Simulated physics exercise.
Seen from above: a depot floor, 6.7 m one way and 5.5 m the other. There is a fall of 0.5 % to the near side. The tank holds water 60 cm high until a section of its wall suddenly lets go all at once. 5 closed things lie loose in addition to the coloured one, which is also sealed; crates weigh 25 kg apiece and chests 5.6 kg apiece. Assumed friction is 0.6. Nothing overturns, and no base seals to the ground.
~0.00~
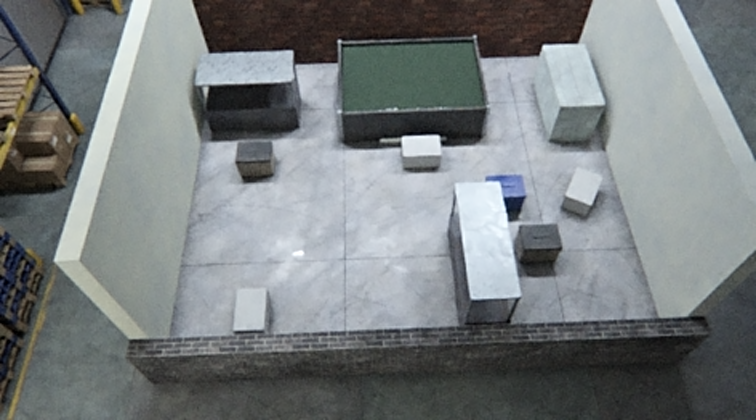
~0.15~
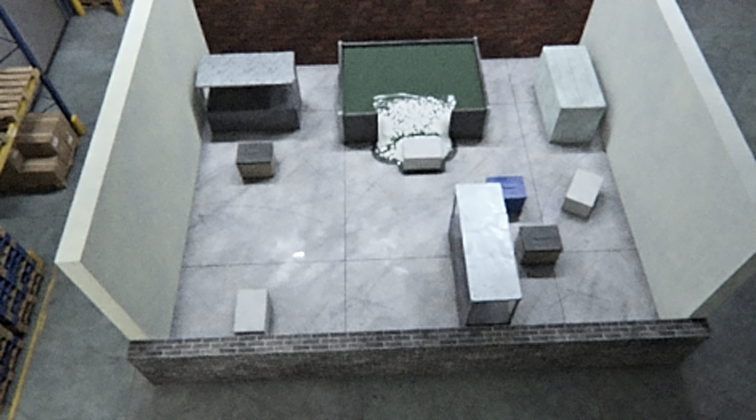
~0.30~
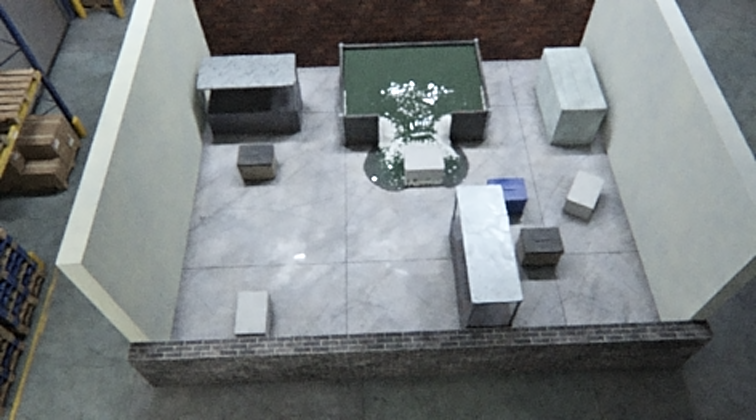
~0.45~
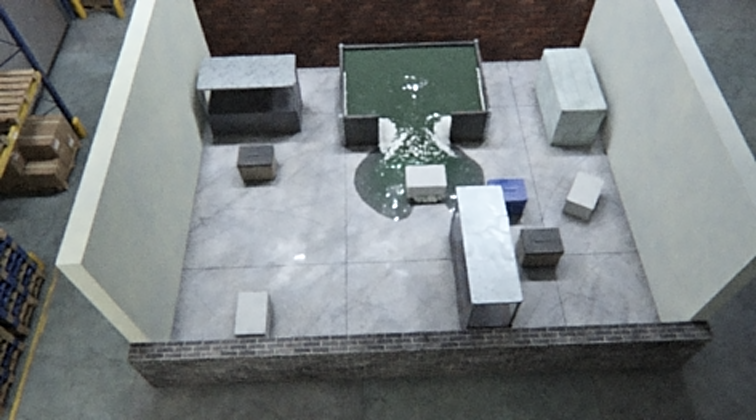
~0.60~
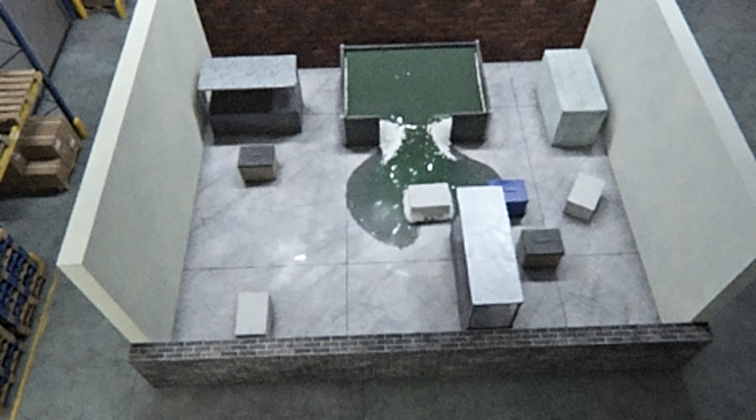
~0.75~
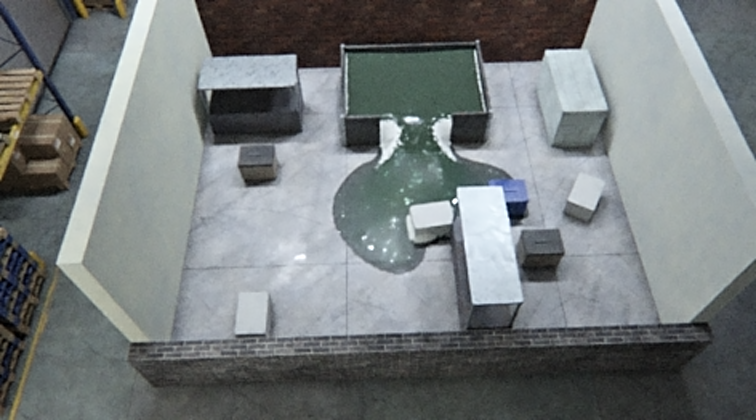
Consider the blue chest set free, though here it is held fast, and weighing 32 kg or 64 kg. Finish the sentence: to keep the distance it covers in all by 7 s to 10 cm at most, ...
... it takes the heavy weight.
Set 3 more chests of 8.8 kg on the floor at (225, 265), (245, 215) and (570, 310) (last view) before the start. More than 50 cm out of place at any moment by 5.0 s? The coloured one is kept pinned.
In turn: Over, past it, short of it.
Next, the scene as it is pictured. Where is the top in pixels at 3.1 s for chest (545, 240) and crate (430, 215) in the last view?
About (621, 316) for the first and (370, 319) for the second.
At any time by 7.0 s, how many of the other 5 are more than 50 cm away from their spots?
The total is 4.
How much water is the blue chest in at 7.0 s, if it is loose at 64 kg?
Something like 6 centimetres.
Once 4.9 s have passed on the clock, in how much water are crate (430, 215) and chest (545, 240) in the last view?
Some 15 cm at the first, some 7 cm at the second.
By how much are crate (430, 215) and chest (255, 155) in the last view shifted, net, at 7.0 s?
Put simply, 350 cm for the first and 120 cm for the second.
After 1.4 s the blue chest would be 2 cm from its start with 32 kg and 0 cm from its start with 64 kg; 9 cm of water round it then.
After 3.1 s the blue chest would be 69 cm from its start with 32 kg and 0 cm from its start with 64 kg; 8 cm of water round it then.
After 4.9 s the blue chest would be 69 cm from its start with 32 kg and 0 cm from its start with 64 kg; 6 cm of water round it then.
After 7.0 s the blue chest would be 69 cm from its start with 32 kg and 0 cm from its start with 64 kg; 6 cm of water round it then.
